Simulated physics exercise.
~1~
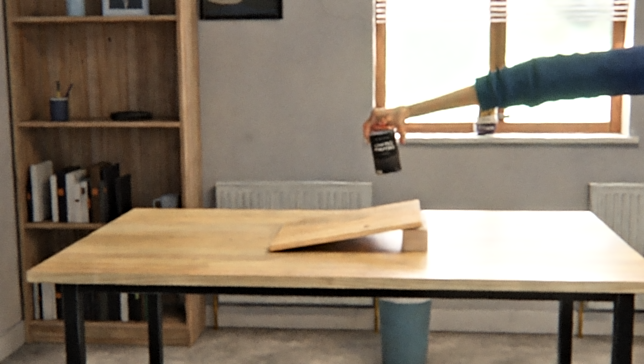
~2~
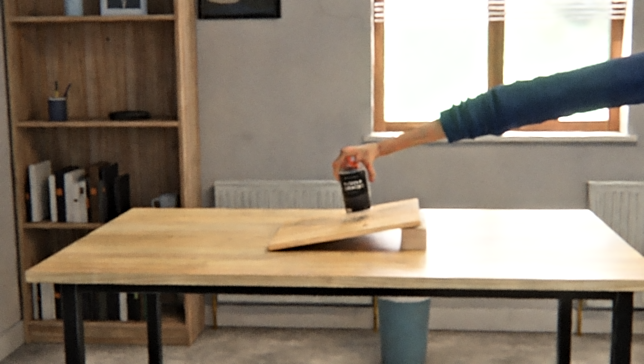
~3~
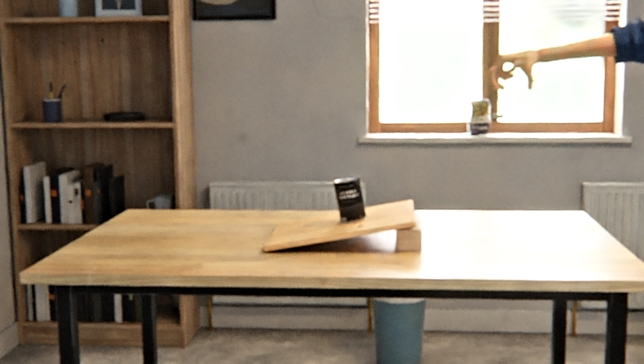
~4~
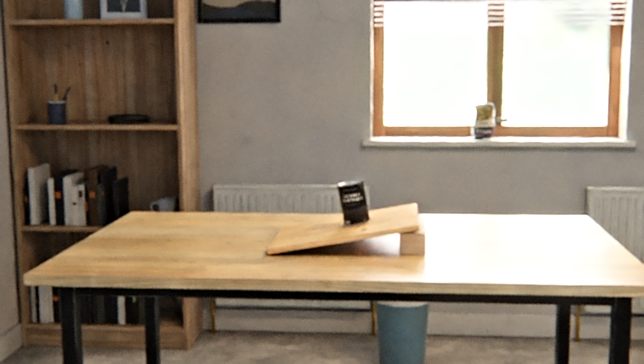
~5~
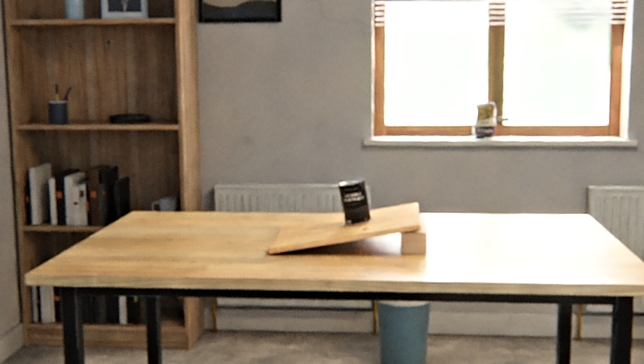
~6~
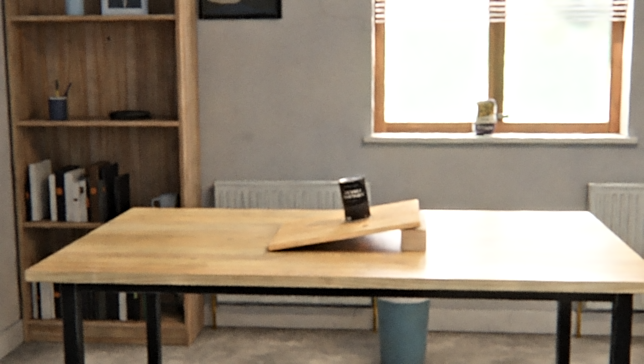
A black tin hangs in the grip of a hand reaching in from the right, above a wooden board propped on a small block on a table. The hand carries the tin a little left and down until it sits on the sloping board. The fingers then open and the arm draws back to the right, leaving the tin tilted slightly with the slope. Soon the arm is out of view. The tin neither slides nor topples, and it is still resting on the board at the end.
